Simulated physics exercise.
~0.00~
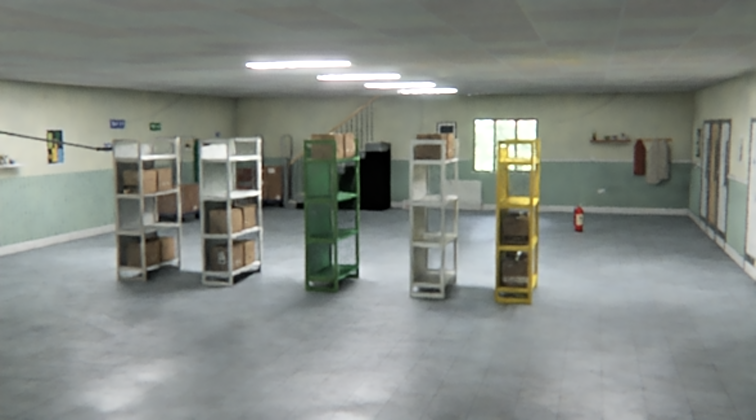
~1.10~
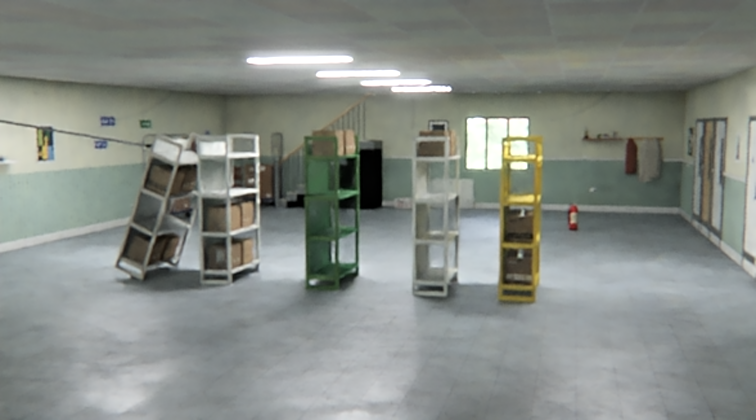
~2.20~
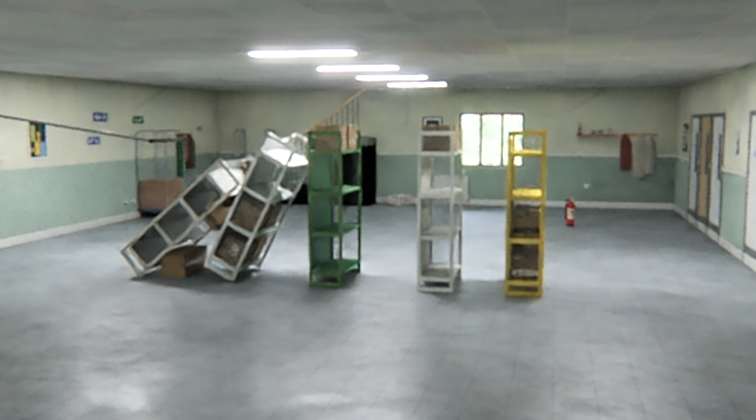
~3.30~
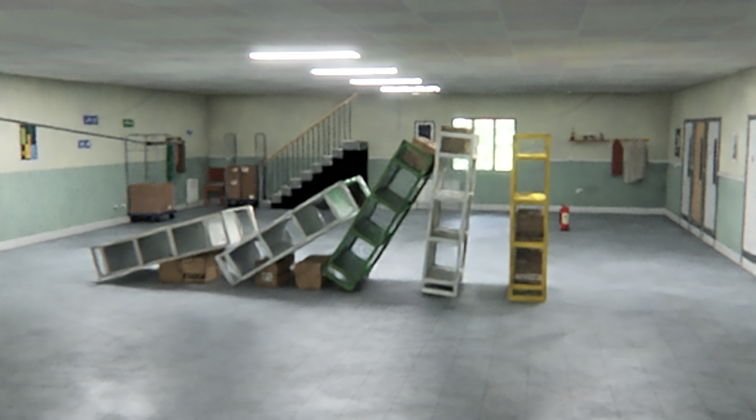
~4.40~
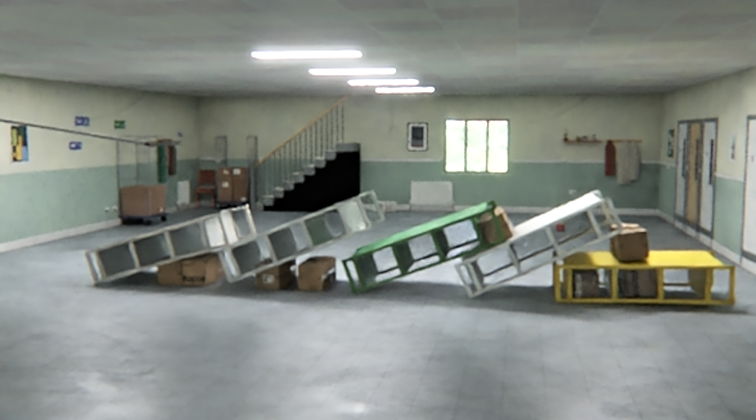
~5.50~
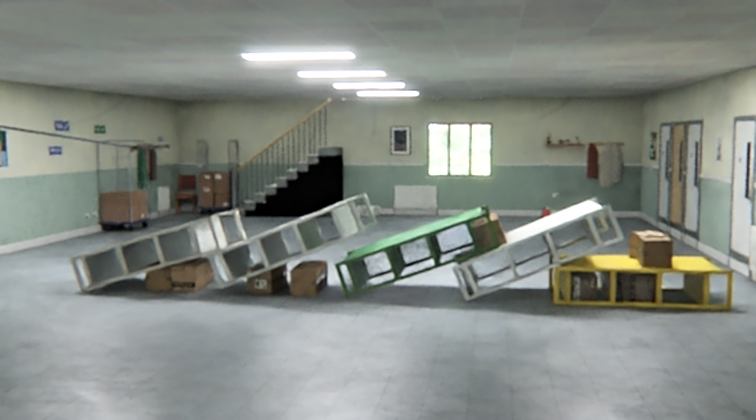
To begin with, five tall shelving racks holding brown cartons stand in a row across a grey-floored room, with a thin pole reaching in from the left toward the first white one. That rack tips right into its white neighbour, and the two lean together as cartons slide out. The second rack knocks into the green one, which tilts against the third white rack. This one topples into the yellow rack at the right end. Finally the yellow rack lies flat with a carton on top, while the other four rest slanted, overlapping in a line among spilt cartons, none left standing.
